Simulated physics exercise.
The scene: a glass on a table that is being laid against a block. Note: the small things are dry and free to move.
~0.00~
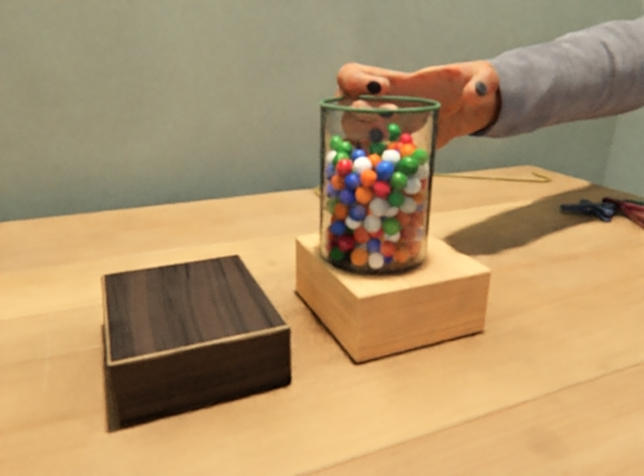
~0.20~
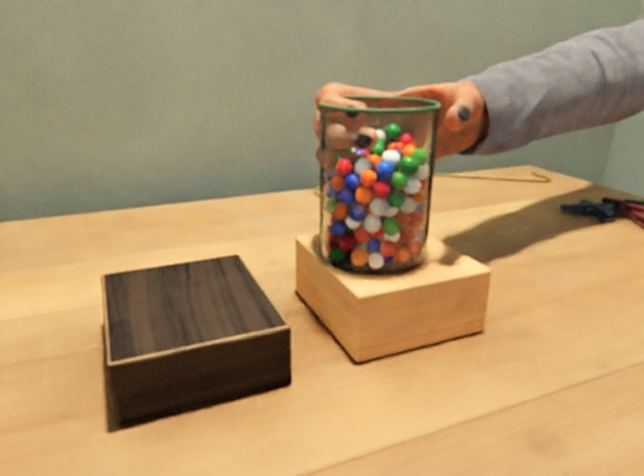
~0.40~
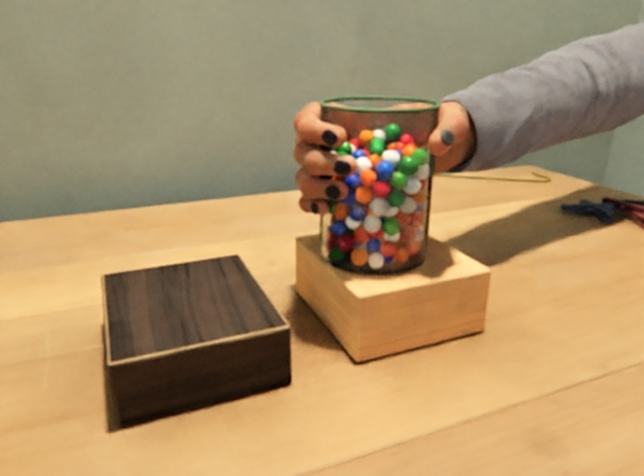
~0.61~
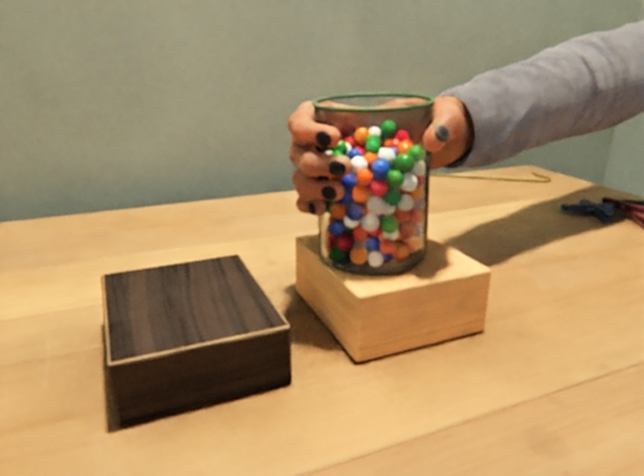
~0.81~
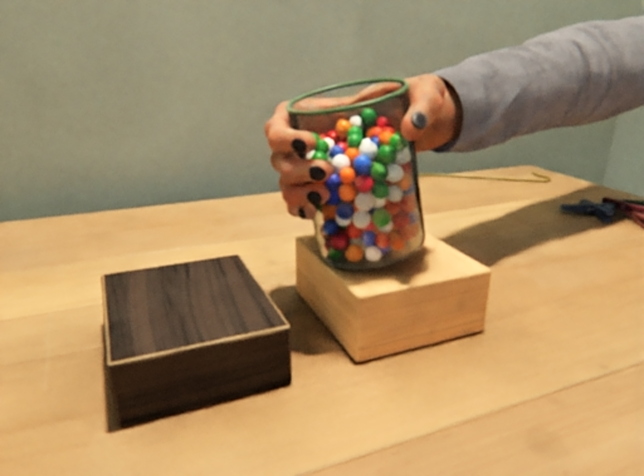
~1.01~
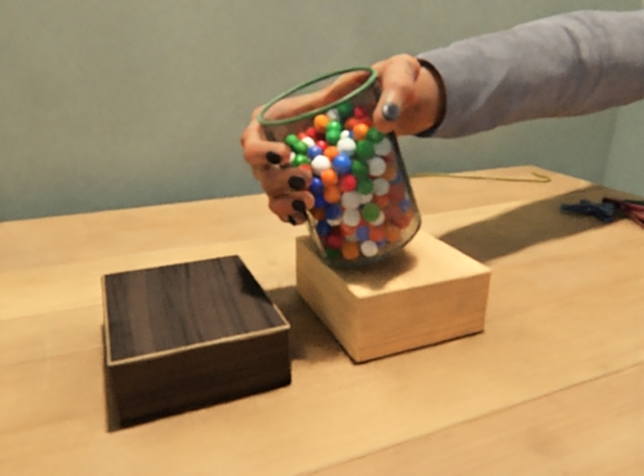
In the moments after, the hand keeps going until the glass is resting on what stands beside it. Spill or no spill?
Chances are the angle is too steep to hold it in.
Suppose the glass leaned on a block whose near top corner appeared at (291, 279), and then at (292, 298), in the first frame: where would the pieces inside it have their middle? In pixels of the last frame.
First try: Around (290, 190). Second try: Around (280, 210).
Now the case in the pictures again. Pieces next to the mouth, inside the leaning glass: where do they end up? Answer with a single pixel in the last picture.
In the last view that spot is about (154, 287).
After 1.55 s, the glass leans 51°; everything is still inside.
After 2.12 s, the glass leans 81°; a stray few of the round plastic beads out of it.
After 2.80 s, the glass rests on the block at 101°; near a third of the round plastic beads out of it.
In the end (4.0 s), the glass rests on the block at 101°; near half of the round plastic beads out of it.
